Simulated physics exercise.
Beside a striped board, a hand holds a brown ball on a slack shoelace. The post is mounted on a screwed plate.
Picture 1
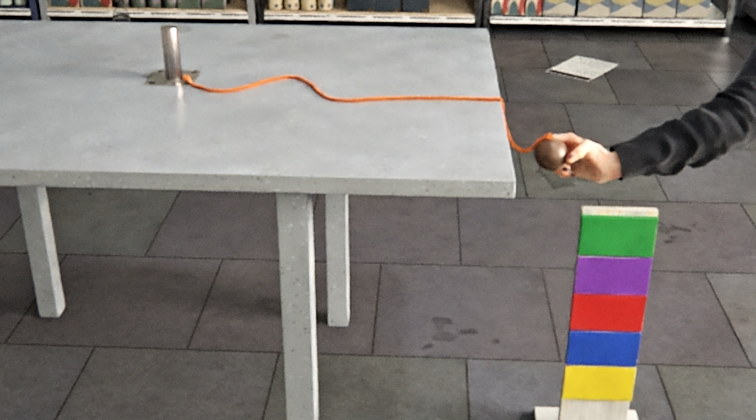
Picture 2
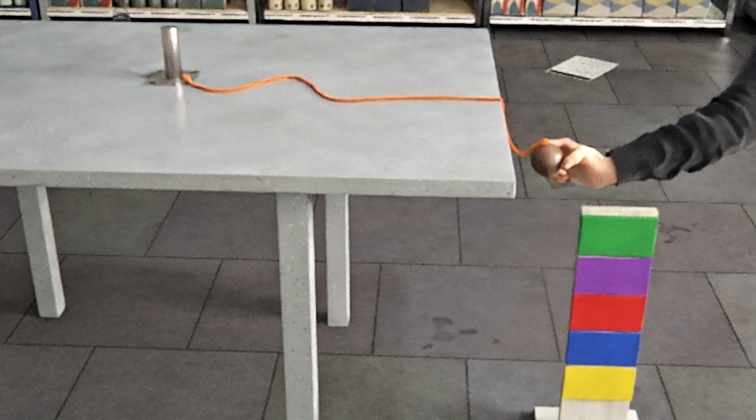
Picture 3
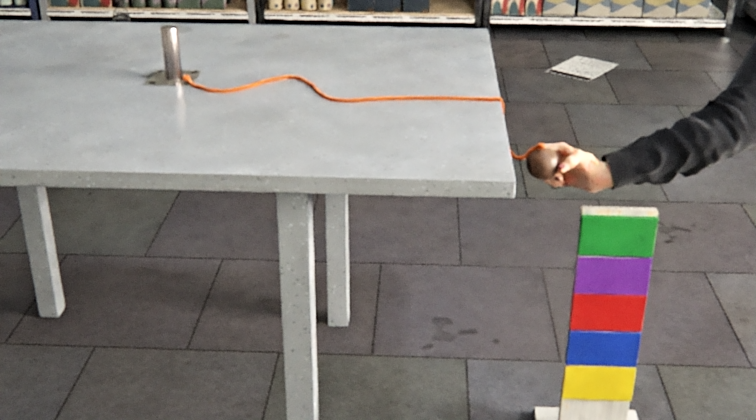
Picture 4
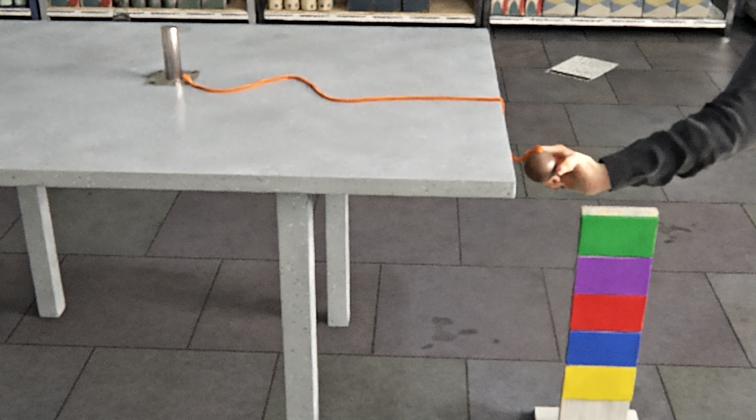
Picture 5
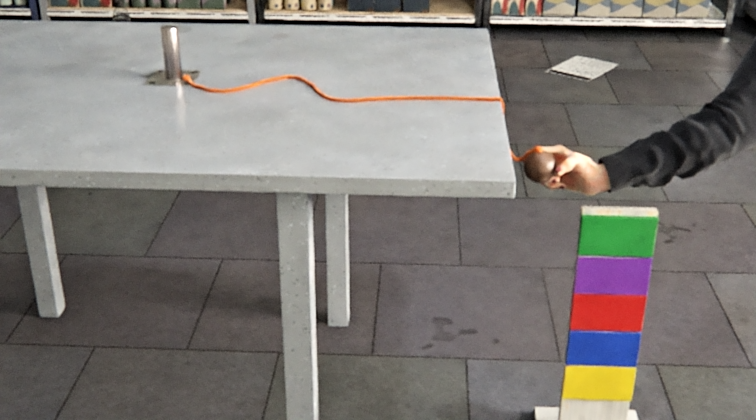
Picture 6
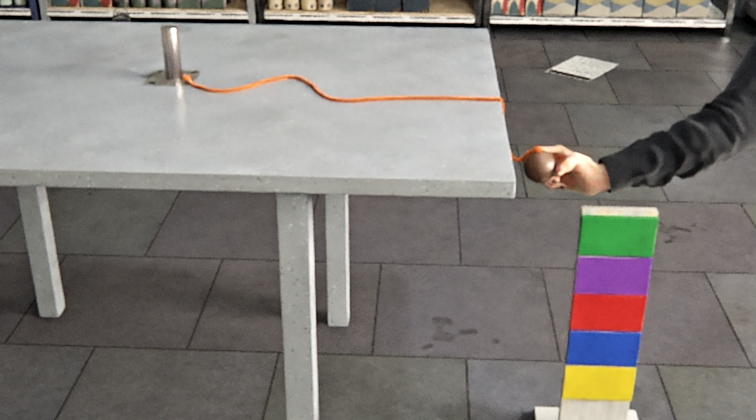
In the video, a hand holds a brown ball on a slack orange cord tied to a post on a gray table, shifting it slightly left toward the table edge beside a striped board, then keeping it nearly still.
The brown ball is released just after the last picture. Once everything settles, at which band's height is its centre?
Its centre settles level with the purple band.
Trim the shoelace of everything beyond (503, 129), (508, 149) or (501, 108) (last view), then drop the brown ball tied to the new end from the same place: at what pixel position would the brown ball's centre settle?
Roughly at (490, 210) for the first, (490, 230) for the second and (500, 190) for the third.
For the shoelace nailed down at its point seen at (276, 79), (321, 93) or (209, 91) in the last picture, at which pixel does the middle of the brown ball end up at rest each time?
Try 1: (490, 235); try 2: (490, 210); try 3: (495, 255).
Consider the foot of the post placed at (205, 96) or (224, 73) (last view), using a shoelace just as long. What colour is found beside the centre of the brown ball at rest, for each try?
First try: Red; second try: Red.
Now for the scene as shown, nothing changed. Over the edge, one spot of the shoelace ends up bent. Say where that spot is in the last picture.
Position: Approx. (428, 98).
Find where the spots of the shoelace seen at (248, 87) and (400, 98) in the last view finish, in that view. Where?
First one: (273, 84); second one: (474, 98).
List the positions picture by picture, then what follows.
In the first frame, brown ball (551, 154); green (618, 238); purple (613, 276); red (608, 314); blue (603, 350); yellow (599, 384).
In the second frame, brown ball (547, 159); shoelace through (205, 89) (280, 78) (324, 96) (407, 98) (498, 102).
In the third frame, brown ball (543, 164).
In the fourth frame, brown ball (541, 166); shoelace through (205, 89) (280, 78) (324, 96) (407, 98) (498, 102).
In the fifth frame, brown ball (540, 167).
In the sixth frame, brown ball (540, 167); shoelace through (205, 89) (280, 78) (324, 96) (407, 98) (498, 102).
Soon after, ball near (465, 257); level with purple.
After that, ball near (516, 267); level with purple.
In the end, ball near (499, 267); level with purple. Its middle rests at the purple band.
